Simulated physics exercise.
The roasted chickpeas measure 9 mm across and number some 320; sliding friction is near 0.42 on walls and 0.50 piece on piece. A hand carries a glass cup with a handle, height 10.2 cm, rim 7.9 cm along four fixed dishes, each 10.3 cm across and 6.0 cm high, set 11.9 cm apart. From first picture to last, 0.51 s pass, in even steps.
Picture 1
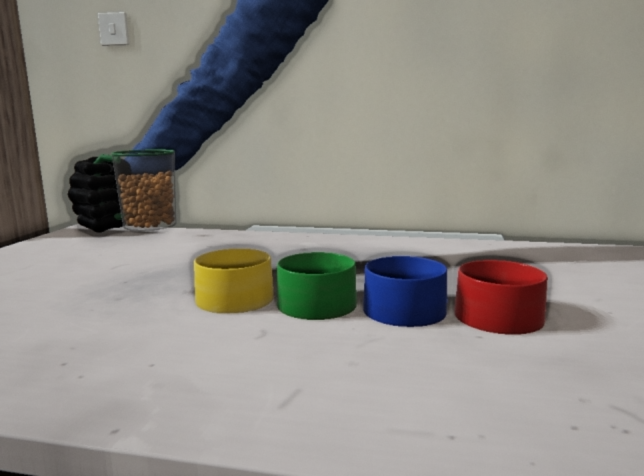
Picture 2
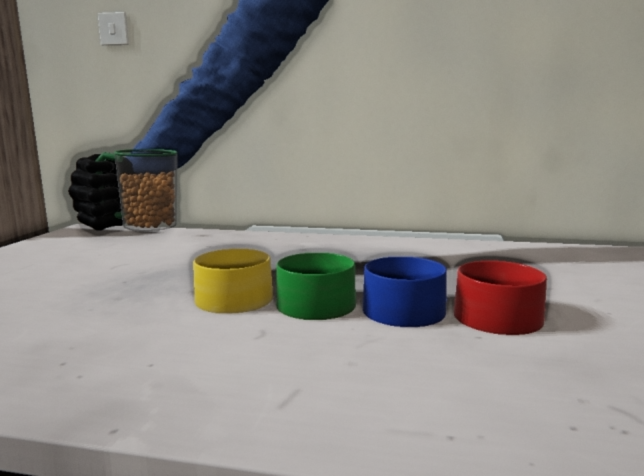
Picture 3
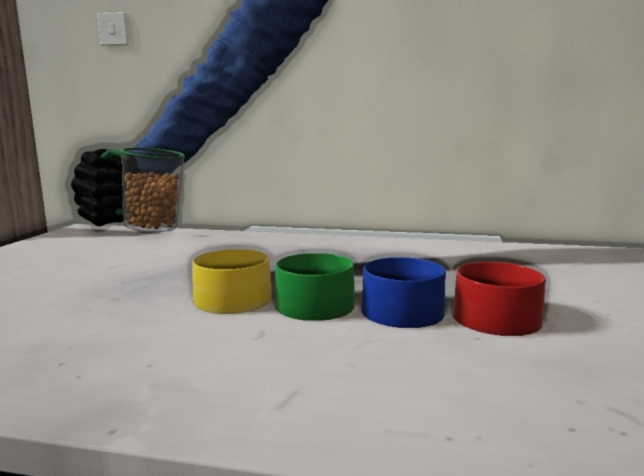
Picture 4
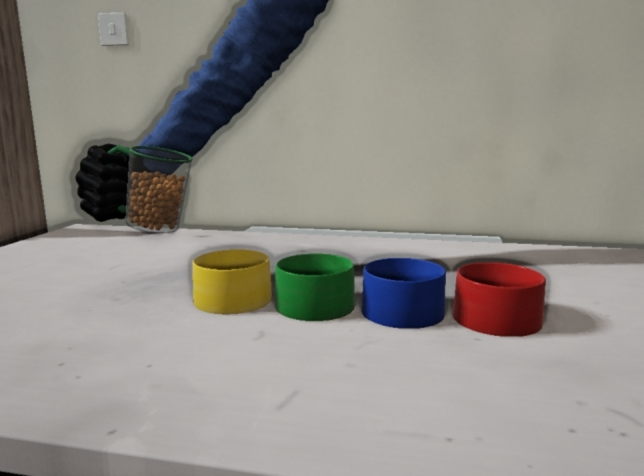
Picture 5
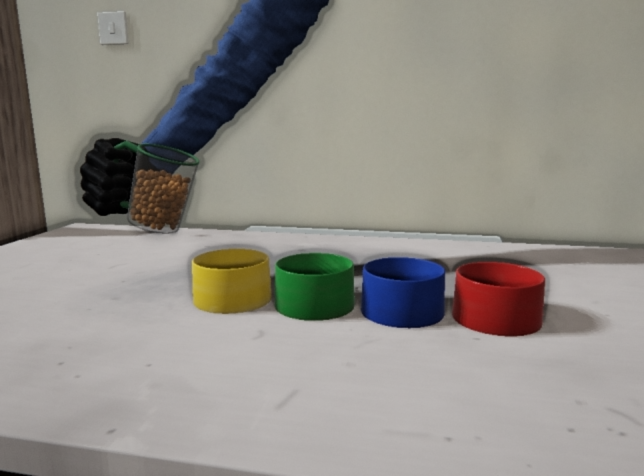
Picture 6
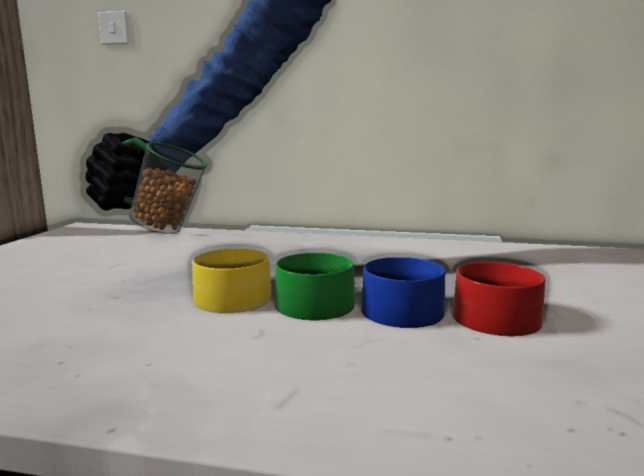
On a pale tabletop against a plain wall, four open dishes sit in a row, yellow, green, blue and red, while a black-gloved hand on a blue-sleeved arm holds a clear cup of small brown pieces upright at the left. The hand then shifts slightly right, gradually tilting the cup rightward.
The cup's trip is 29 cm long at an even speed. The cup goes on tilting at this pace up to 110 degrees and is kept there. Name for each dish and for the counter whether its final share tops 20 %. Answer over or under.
Red: Under, blue: Under, green: Over, yellow: Under, counter: Under.
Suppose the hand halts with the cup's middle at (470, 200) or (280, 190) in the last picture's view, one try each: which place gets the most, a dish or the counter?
The winner: Green; green.
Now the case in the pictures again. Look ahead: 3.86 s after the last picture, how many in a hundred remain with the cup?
Roughly 0 per cent.
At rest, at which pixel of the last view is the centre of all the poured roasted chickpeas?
At about (323, 289).
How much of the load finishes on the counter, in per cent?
About 0 per cent.
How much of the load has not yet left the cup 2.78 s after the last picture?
Some 0 per cent of the load.
Then, 1.67 s after the last picture, tilt 110 degrees; cup holds 80 %, green 20 %.
Then, 2.78 s after the last picture, tilt 110 degrees; cup holds 0 %, green 100 %.
Then, 3.86 s after the last picture, tilt 110 degrees; cup holds 0 %, green 100 %.
In the end, red 0 %, blue 0 %, green 100 %, yellow 0 %, counter 0 %.
